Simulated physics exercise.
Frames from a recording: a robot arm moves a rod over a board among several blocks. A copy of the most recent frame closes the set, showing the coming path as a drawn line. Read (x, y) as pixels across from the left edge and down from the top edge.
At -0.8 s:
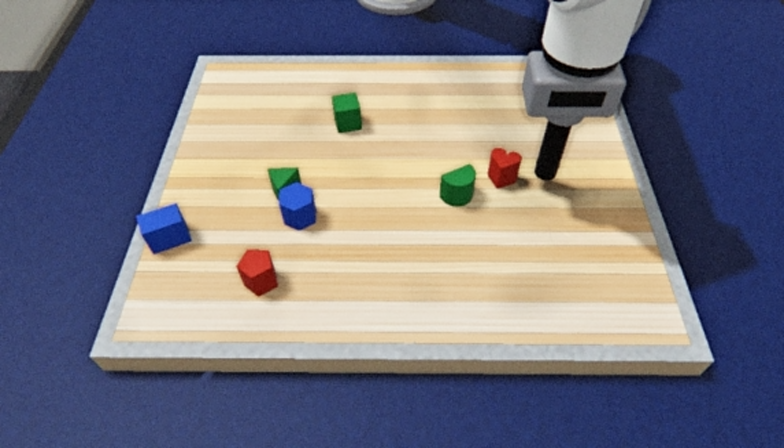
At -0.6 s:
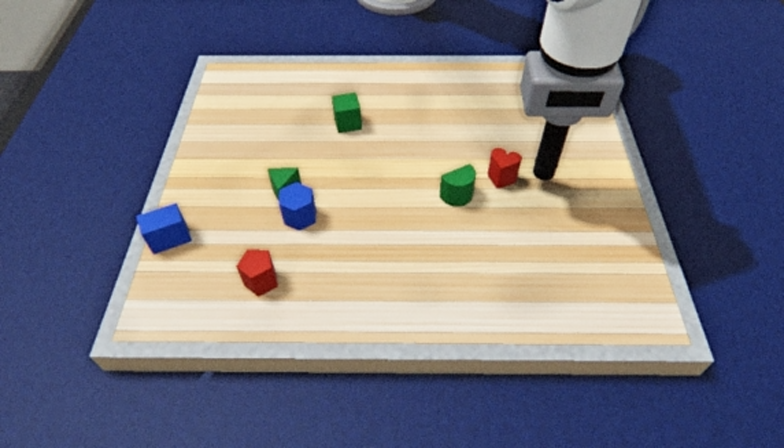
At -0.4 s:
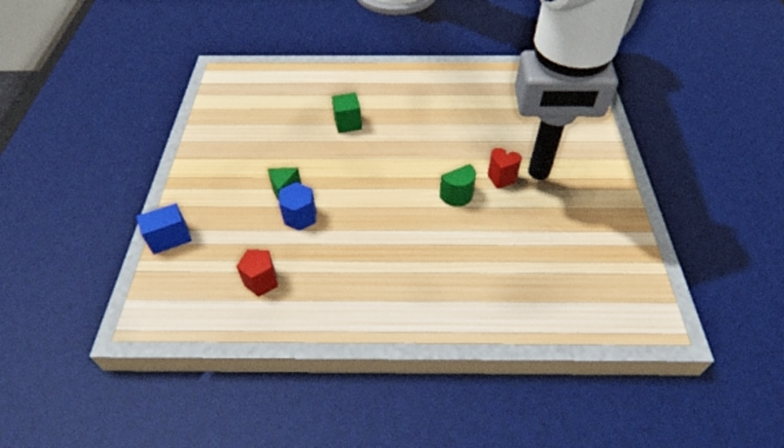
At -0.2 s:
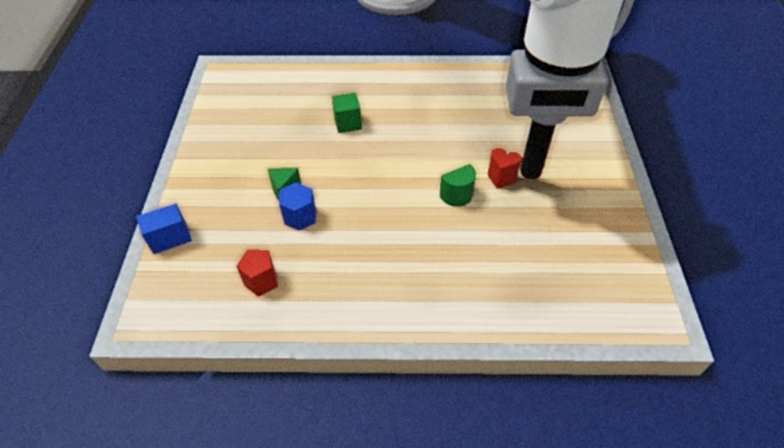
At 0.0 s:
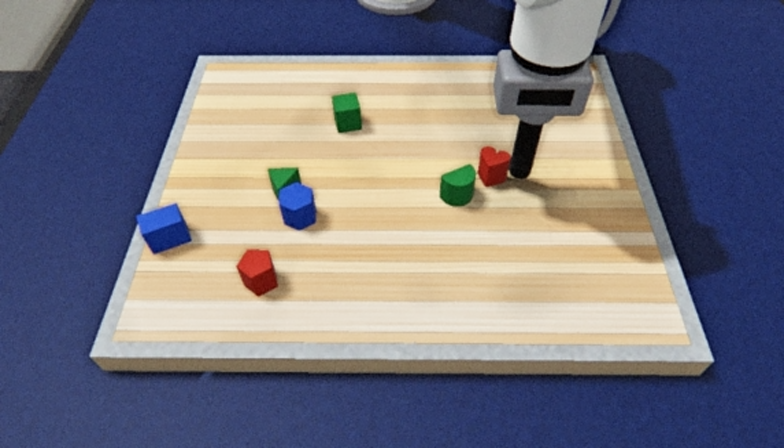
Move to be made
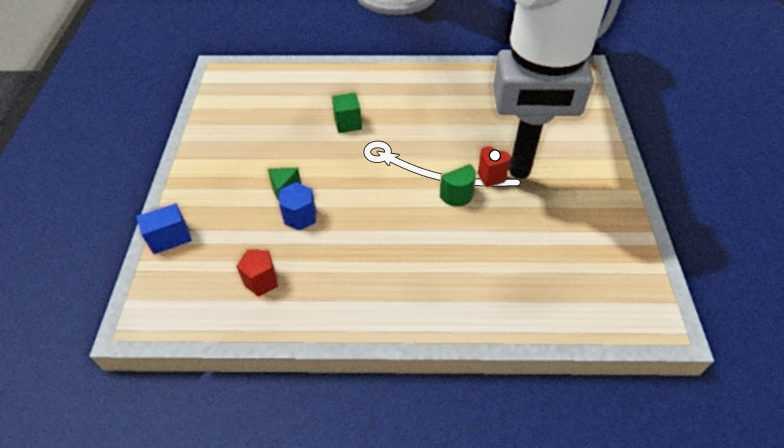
On a light wooden board, a robot arm's black rod moves slightly left, nudging a red heart toward a green half-round block.
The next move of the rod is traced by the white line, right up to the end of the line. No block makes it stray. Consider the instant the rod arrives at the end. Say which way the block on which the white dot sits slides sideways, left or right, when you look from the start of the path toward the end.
It moves right.
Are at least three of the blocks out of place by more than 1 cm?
No
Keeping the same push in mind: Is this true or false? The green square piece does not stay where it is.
That statement is not accurate.
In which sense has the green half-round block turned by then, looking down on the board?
Twists anticlockwise.
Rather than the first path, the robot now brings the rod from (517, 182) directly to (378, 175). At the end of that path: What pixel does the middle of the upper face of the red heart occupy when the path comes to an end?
The middle of its upper face should be somewhere near (419, 138).
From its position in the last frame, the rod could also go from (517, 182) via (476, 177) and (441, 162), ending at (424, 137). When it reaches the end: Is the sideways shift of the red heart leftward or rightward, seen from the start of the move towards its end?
Answer: Left.
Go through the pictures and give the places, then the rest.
Rod tip at (545, 174); block tops, green square piece at (346, 101); green half-round block at (461, 175); red heart at (506, 157), in the first picture.
Rod at (543, 173); blocks unchanged, in the second picture.
Rod at (539, 173); blocks unchanged, in the third picture.
Rod at (531, 172); blocks unchanged, in the fourth picture.
Rod at (520, 172); green square piece at (346, 101); green half-round block at (461, 175); red heart at (495, 156), in the fifth picture.
Path on the board, from (517, 182) via (467, 181) and (418, 171), ending at (378, 152); the dot is on the red heart.
What follows on the original path. One third of the way, rod at (467, 171); green half-round block at (454, 177), turned 25° anticlockwise; red heart at (448, 146), turned 45° clockwise.
Two thirds of the way, rod at (418, 160); green half-round block at (448, 178), turned 55° anticlockwise; red heart at (422, 132).
At the end, rod at (377, 141); green square piece in place; green half-round block at (448, 178), turned 55° anticlockwise; red heart at (415, 130), turned 190° clockwise.
